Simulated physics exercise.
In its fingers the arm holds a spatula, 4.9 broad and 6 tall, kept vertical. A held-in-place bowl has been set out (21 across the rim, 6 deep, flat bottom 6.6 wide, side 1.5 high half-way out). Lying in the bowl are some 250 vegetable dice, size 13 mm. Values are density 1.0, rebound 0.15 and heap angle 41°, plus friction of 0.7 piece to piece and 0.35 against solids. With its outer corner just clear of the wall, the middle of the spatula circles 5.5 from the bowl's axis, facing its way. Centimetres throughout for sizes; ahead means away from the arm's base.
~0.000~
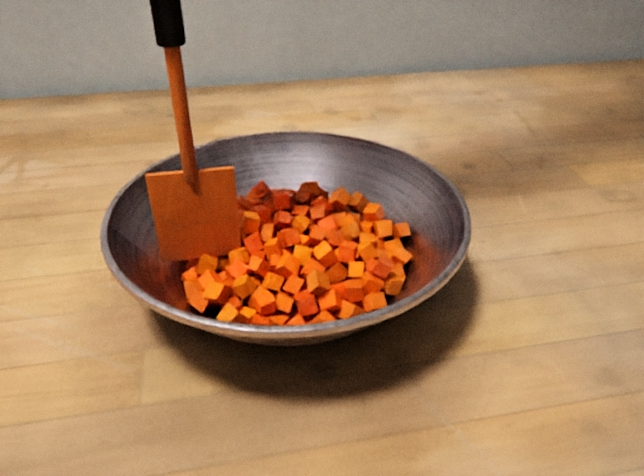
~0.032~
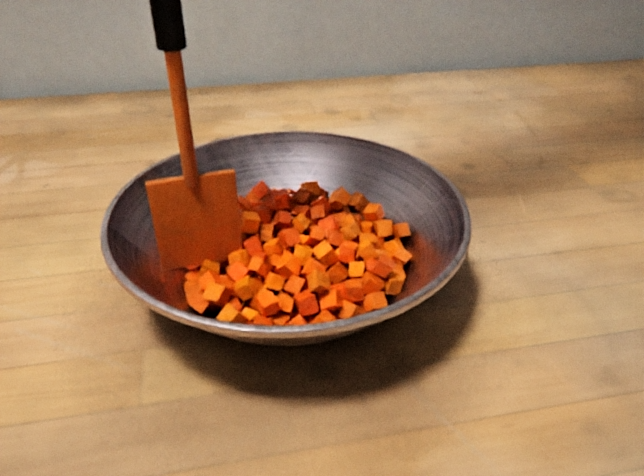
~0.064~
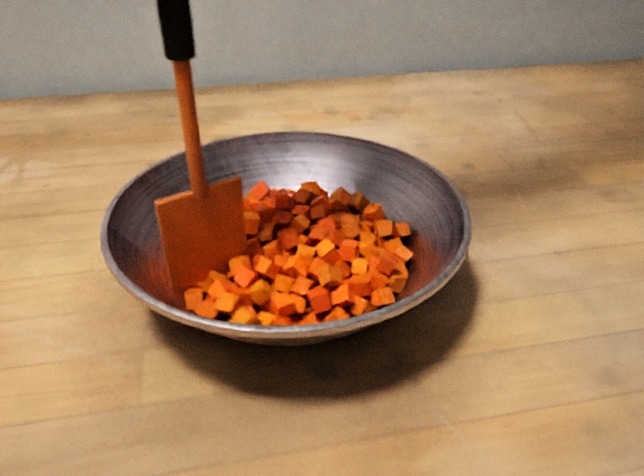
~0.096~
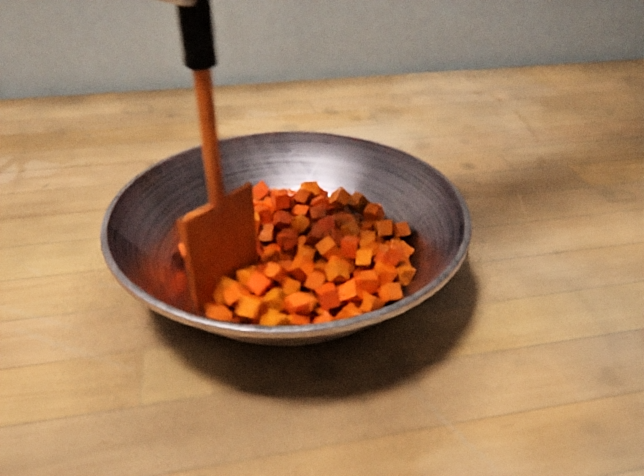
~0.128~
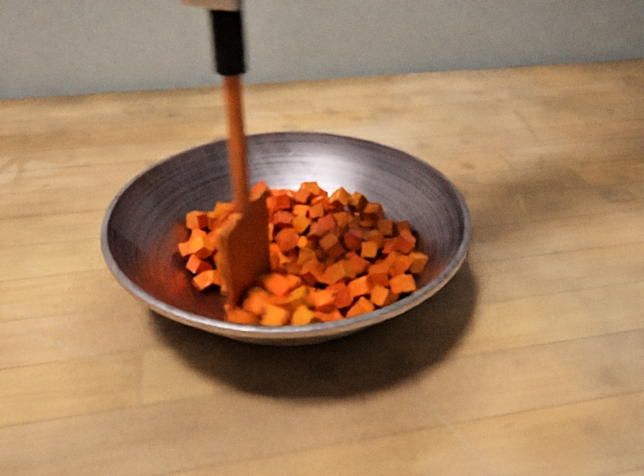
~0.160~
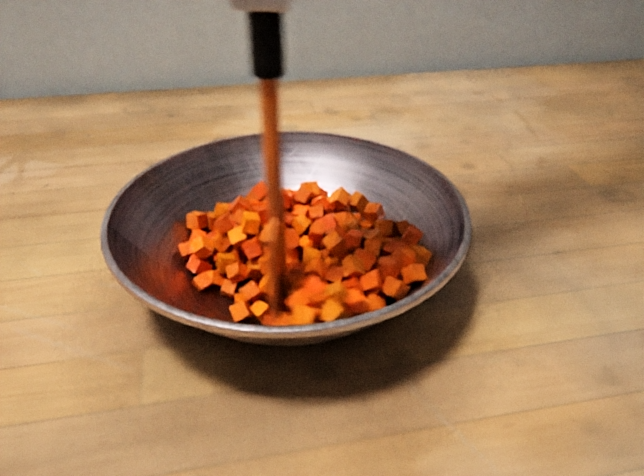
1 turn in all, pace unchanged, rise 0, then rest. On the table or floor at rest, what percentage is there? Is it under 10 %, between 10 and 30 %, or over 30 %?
Between 10 and 30 %.
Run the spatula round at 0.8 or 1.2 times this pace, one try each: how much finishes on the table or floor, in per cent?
Estimates in order: Some 10 % and some 25 %.
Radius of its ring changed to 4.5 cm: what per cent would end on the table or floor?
Then some 15 percent.
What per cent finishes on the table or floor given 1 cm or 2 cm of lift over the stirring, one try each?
About 10 and 10 per cent.
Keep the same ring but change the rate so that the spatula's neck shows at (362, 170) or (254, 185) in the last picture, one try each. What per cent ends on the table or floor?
About 40 and 15 %.
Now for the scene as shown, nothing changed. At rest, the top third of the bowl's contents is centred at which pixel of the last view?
(226, 289).
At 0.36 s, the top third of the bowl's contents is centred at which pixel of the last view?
Roughly pixel (367, 181).
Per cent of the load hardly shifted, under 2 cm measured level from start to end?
About 20 %.
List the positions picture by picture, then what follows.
Spatula neck at (187, 146), 0° round; upper third of the load around (297, 232), from x 190 to 400, top at y 190; 252 in the bowl, in the first picture.
Spatula neck at (187, 152), 7° round; upper third of the load around (294, 233), from x 190 to 400, top at y 190, in the second picture.
Spatula neck at (196, 164), 24° round; upper third of the load around (297, 238), from x 190 to 400, top at y 190, in the third picture.
Spatula neck at (214, 175), 41° round; upper third of the load around (302, 241), from x 190 to 405, top at y 190, in the fourth picture.
Spatula neck at (241, 183), 58° round; upper third of the load around (314, 240), from x 190 to 415, top at y 190, in the fifth picture.
Spatula neck at (274, 187), 76° round; upper third of the load around (318, 239), from x 190 to 420, top at y 190; 252 in the bowl, in the sixth picture.
By 0.36 s, 185° round, highest piece 8 above the table; 245 in the bowl, 7 in flight or on the tool.
By 0.57 s, 294° round, highest piece 8 above the table; 214 in the bowl, 27 on the table or floor, 11 in flight or on the tool.
By 0.87 s, 0° round, highest piece 6 above the table; 199 in the bowl, 53 on the table or floor.
By 1.57 s, 0° round, highest piece 6 above the table; 199 in the bowl, 53 on the table or floor.
Final count, 199 in the bowl, 53 on the table or floor. That is 21 % on the table or floor.
